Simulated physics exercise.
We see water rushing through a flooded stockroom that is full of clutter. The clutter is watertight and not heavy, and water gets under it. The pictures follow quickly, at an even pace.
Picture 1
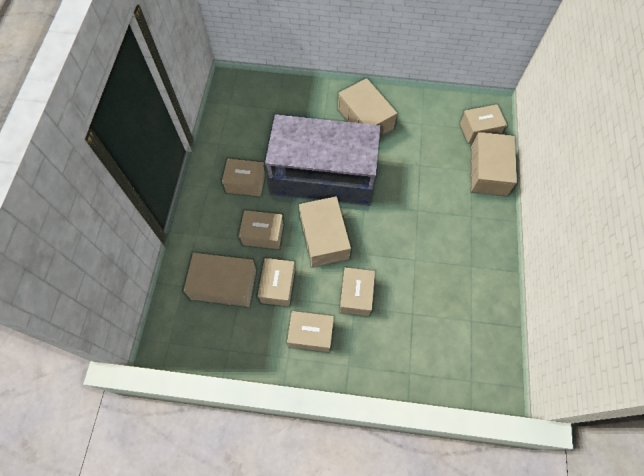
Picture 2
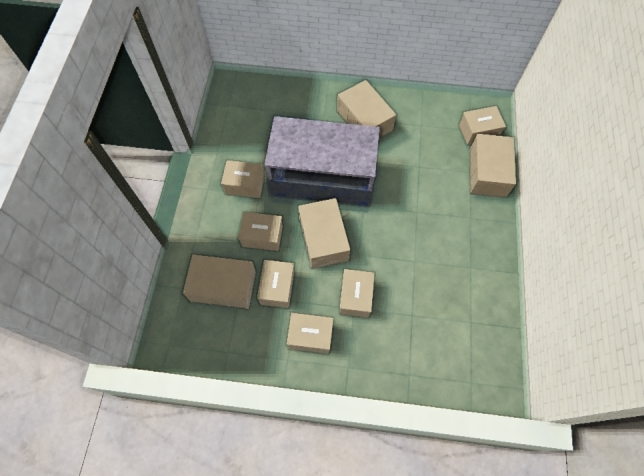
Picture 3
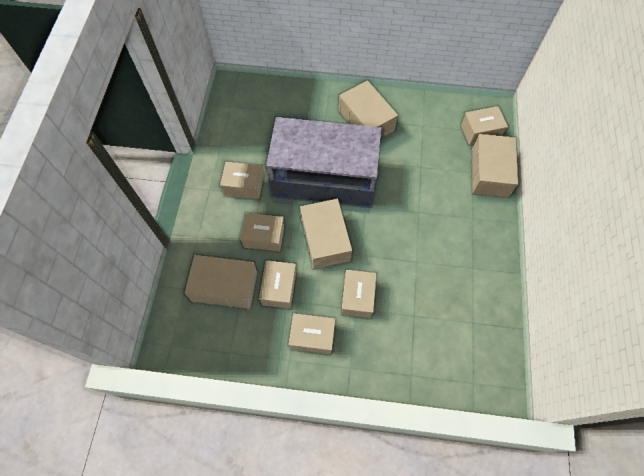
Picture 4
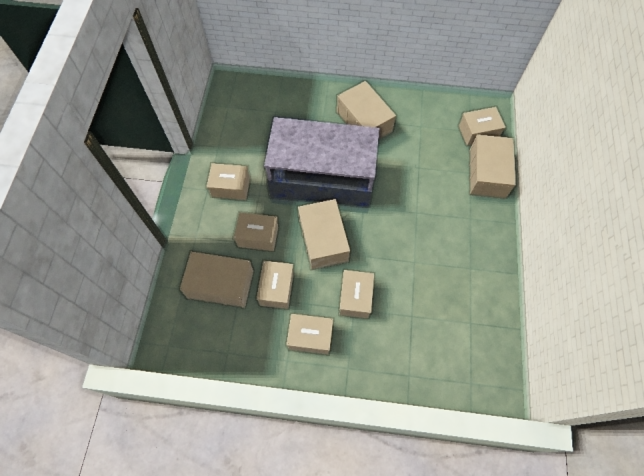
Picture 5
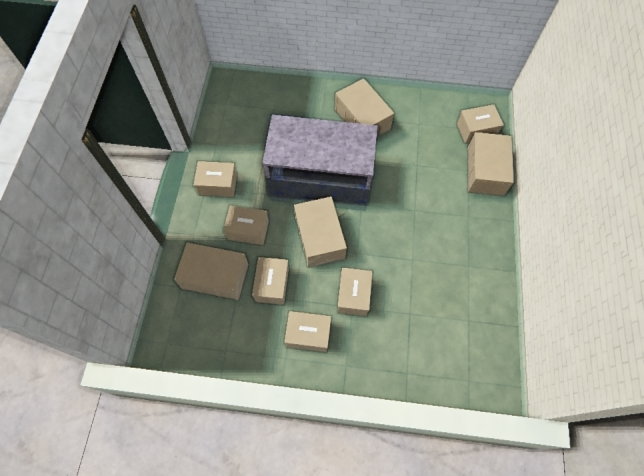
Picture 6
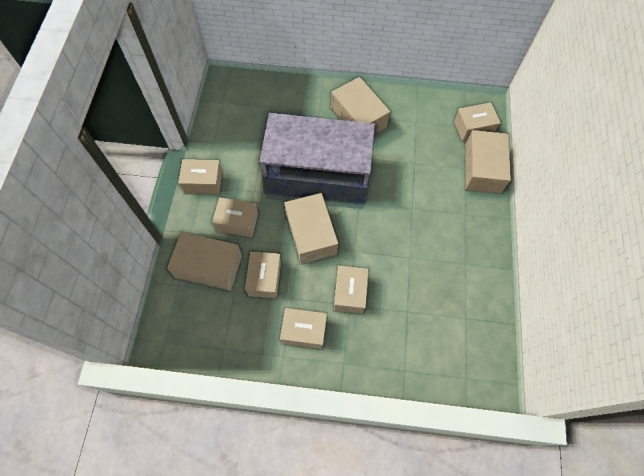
A small walled stockroom with a green tiled floor and a dark doorway at left is seen from high above. Tan and brown boxes lie around a purple-topped counter, with two more near the right wall. The doorway opens, then the box left of the counter slides left, and the boxes below it shift left and slightly upward, while the view stays almost still, drifting very slightly.
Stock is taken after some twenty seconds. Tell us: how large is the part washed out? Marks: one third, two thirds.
The portion will probably reach two thirds or more.
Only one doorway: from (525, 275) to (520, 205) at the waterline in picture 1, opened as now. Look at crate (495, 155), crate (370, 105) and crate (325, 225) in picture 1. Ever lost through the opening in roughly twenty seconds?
Object one: Leaves; object two: Leaves; object three: Leaves.
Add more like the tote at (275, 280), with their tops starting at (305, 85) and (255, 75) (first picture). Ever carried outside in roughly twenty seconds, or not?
In that order: Out, washed out.
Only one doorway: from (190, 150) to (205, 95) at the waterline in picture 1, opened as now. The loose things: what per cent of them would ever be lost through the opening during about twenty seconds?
About 40 percent.
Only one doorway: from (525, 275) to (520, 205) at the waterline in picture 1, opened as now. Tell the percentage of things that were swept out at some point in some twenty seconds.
Estimate: Around 50 per cent.
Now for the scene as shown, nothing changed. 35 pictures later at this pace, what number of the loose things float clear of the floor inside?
The count comes to 2.
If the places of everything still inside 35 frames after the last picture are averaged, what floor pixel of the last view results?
Mean floor position: Approx. (446, 150) px, last view.
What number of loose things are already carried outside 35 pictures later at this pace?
8.
A moment on, 1 of 10 are out; 9 afloat.
Next, 5 of 10 are out; 5 afloat.
Later, 8 of 10 are out; 2 afloat.
In the end, 8 of 10 are out; 2 afloat.
